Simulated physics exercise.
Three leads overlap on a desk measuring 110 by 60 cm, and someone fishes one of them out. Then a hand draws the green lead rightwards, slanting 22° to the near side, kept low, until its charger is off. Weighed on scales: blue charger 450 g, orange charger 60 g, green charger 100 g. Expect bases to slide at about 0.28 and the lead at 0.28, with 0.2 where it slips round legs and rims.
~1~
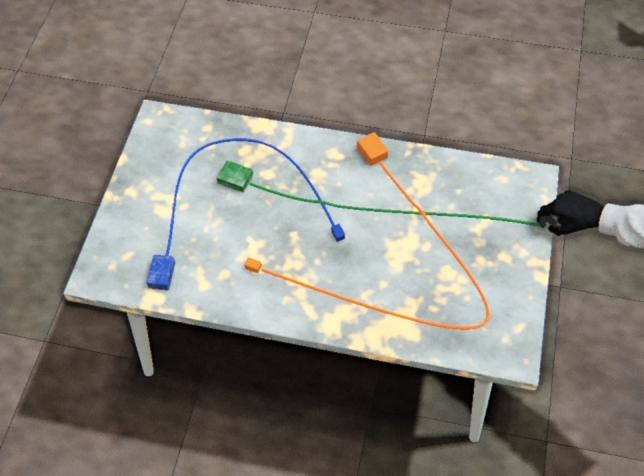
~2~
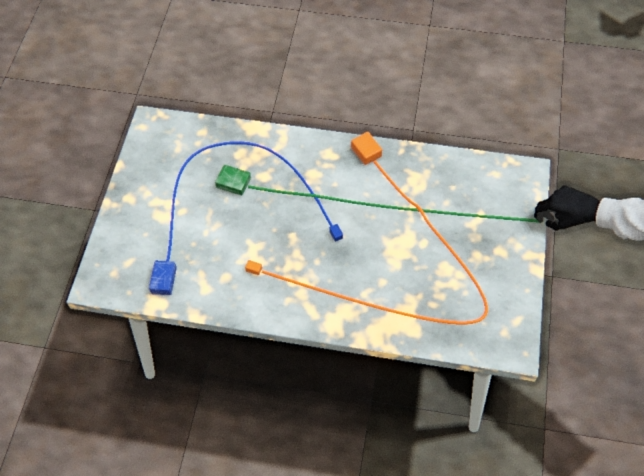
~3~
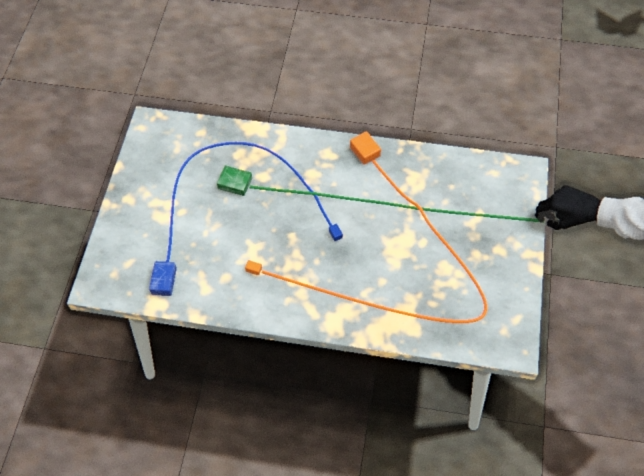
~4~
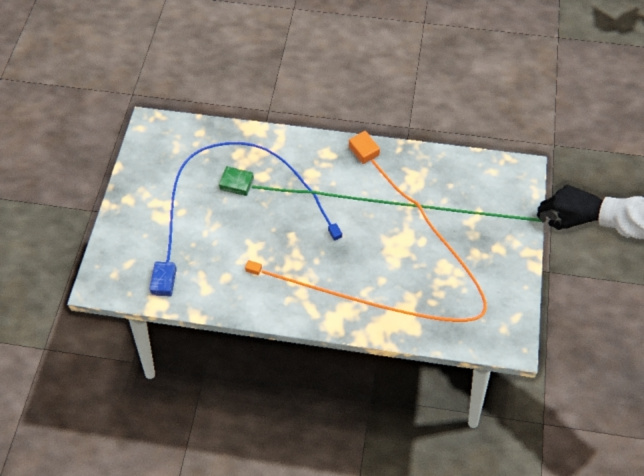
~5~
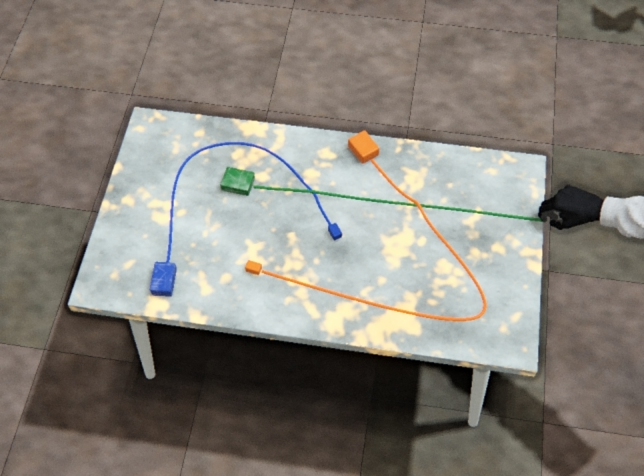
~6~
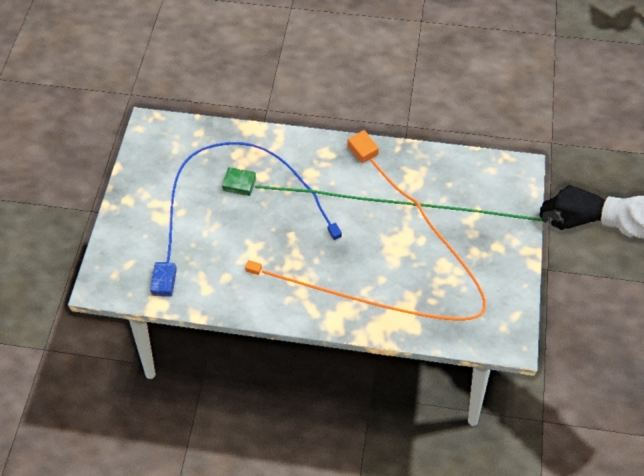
A black-gloved hand pulls the green lead taut, and the green charger barely shifts.
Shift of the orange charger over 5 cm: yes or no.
Yes.
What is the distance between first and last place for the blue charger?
The blue charger ends 0 cm from its start.
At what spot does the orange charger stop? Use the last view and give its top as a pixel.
End position in the last picture: Approx. (487, 207).
Next, the green lead's tail end at (353, 198); green charger 28 cm off its start.
Then, the green lead's tail end at (452, 221); green charger 53 cm off its start.
After that, the green lead's tail end at (550, 267); orange charger 16 cm off its start at (416, 171), green charger 79 cm off its start at (540, 255), orange plug 6 cm off its start at (279, 262).
Later, the green lead has left the top; orange charger 36 cm off its start, green charger over the edge, orange plug 33 cm off its start.
At the end, the green lead has left the top; orange charger 36 cm off its start at (487, 207), green charger over the edge, orange plug 33 cm off its start at (389, 263).
